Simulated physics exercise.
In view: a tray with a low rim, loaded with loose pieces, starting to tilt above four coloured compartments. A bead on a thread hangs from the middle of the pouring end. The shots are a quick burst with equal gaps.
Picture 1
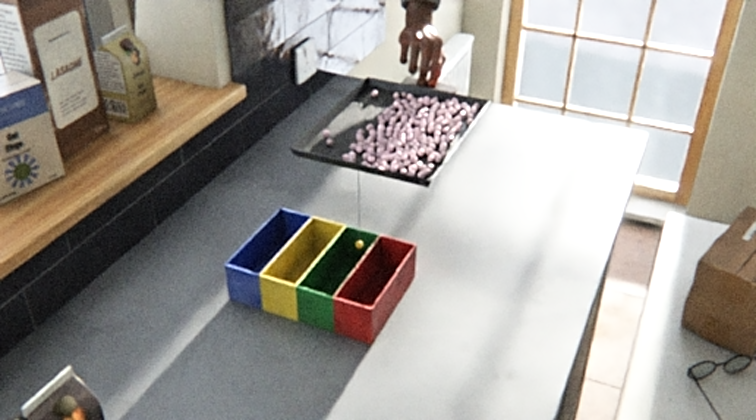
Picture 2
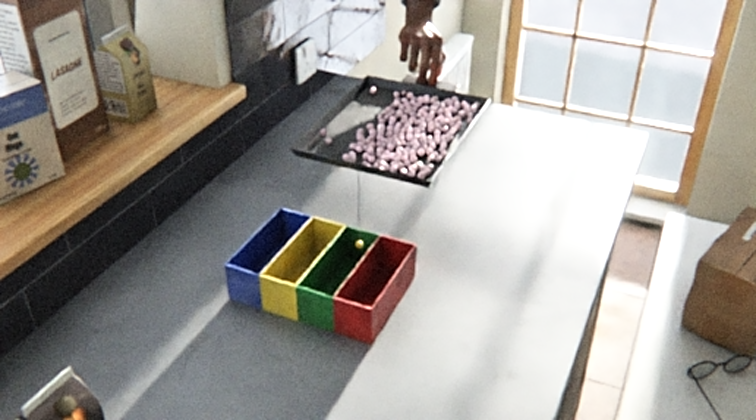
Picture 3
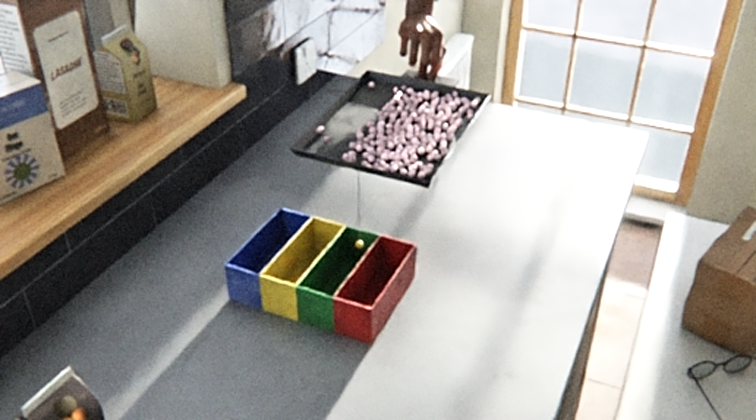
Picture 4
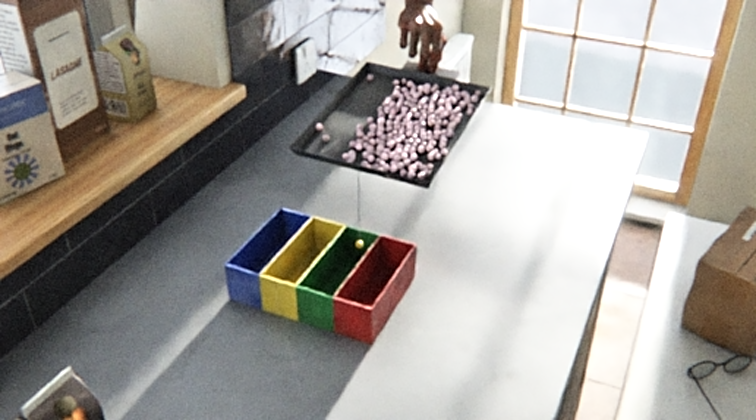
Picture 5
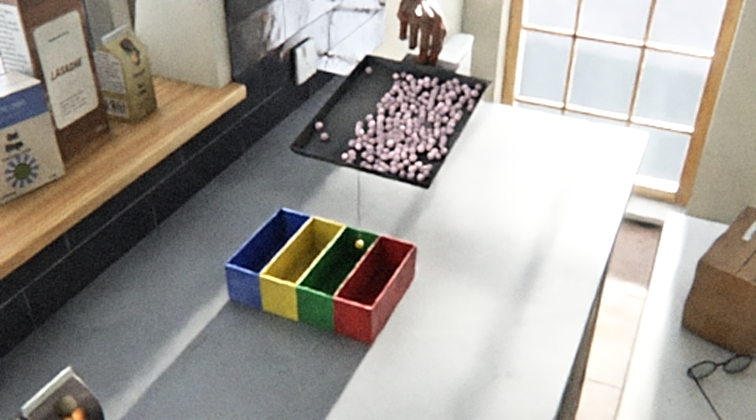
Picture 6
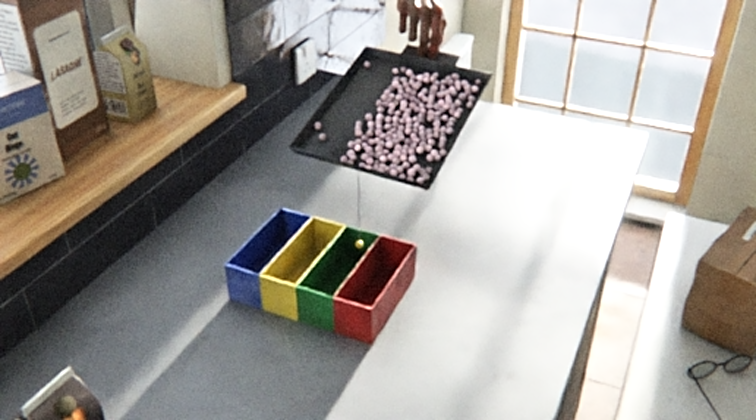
In this clip, a hand at the far edge of a dark tray of small pinkish beads gradually raises that side, tilting the tray slightly above blue, yellow, green and red compartments, while the beads shift a little.
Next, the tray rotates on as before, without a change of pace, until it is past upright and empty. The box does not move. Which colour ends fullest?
Most goes to the red cell.
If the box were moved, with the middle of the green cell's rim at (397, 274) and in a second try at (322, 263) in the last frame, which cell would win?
The first try: That green cell. The second: The red one.
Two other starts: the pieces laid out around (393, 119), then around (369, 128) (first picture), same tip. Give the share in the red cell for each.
Roughly 30 per cent, and 30 per cent.
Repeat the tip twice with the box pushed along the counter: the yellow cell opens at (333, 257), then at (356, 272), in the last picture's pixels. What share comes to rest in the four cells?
Near 80 % and 100 %.
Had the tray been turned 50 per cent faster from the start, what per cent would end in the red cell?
Close to 30 per cent.
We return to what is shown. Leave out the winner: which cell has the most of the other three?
The runner-up: The green cell.
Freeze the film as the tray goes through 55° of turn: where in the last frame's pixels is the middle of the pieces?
At about (392, 182).
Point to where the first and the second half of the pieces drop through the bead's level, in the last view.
Early half (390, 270), late half (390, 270).
Soon, tray tipped steeply; about two thirds on the tray; a small part in the red cell; a stray few in the green cell; about a quarter falling or outside the box.
A while on, tray tipped right over; about a third in the red cell; about a quarter in the green cell; about half falling or outside the box.
Towards the end, tray tipped past a quarter turn; about a third in the red cell; about a quarter in the green cell; about half falling or outside the box.
Finally, tray tipped past a quarter turn; about a third in the red cell; about a quarter in the green cell; none in the yellow cell; none in the blue cell; about half outside the box.
